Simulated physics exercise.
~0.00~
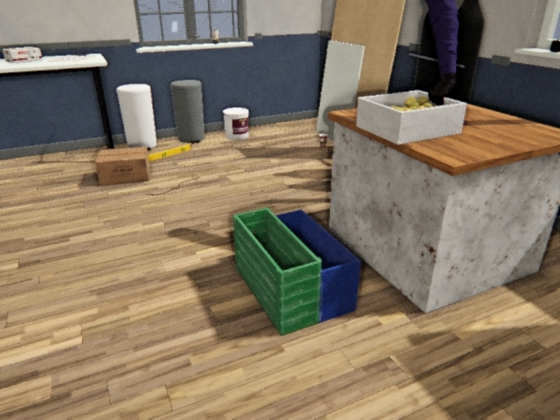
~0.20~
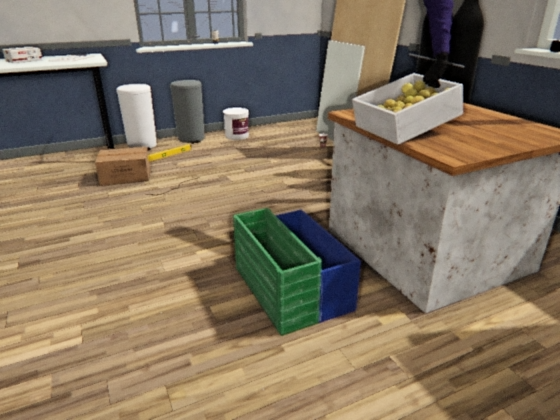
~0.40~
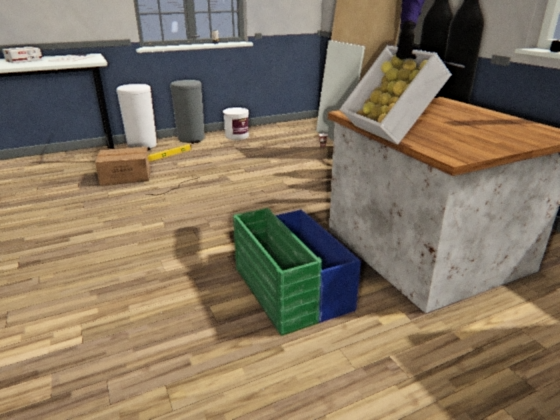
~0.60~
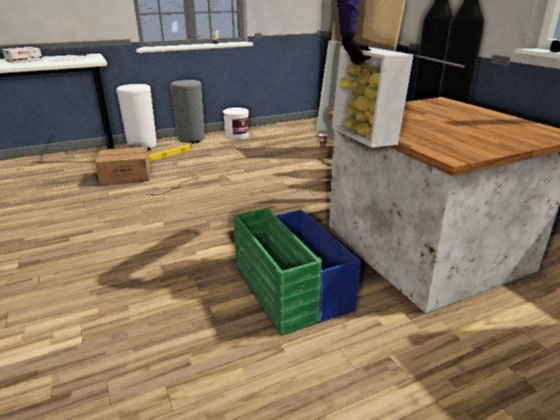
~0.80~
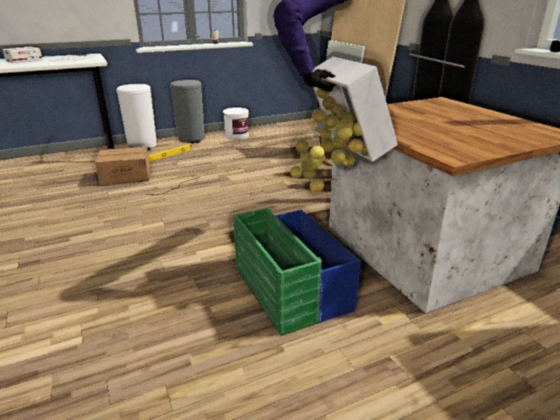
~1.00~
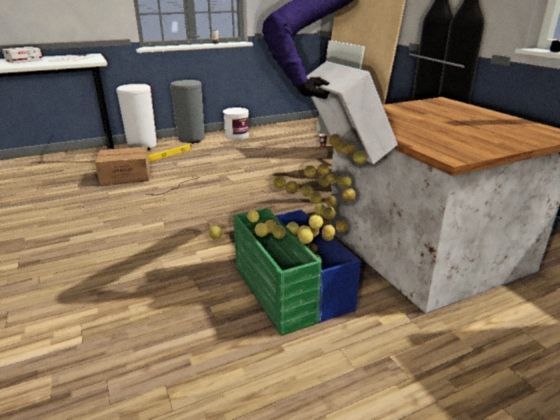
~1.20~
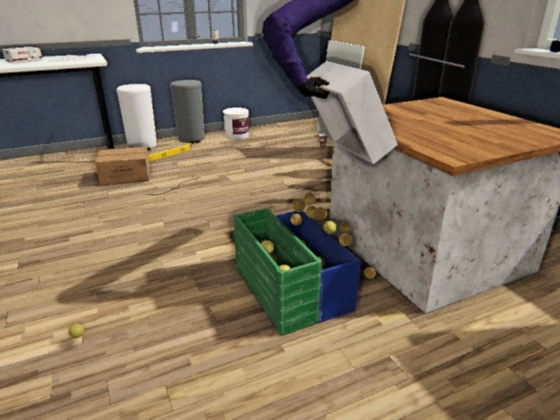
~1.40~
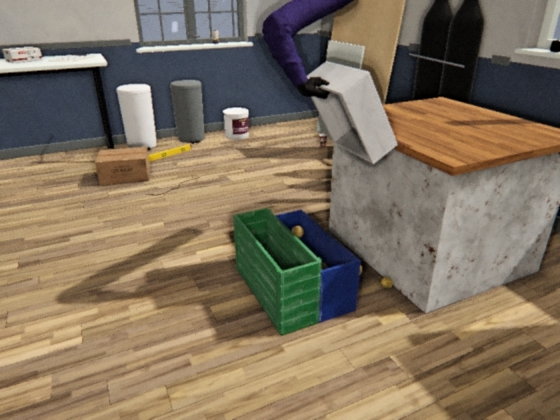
A room with a wooden plank floor and blue-and-white walls is seen from a fixed, raised viewpoint. A white tote of yellow apples sits on a wood-topped grey bench at right, with an empty green trough and a blue trough side by side on the floor to its left. A dark-gloved, purple-sleeved arm tips the tote leftward over the bench edge until the apples tumble out. They scatter above both troughs, dropping in and around them, while one rolls away left across the floor. Finally the emptied tote stays tilted, with an apple visible in the blue trough and another beside the bench.
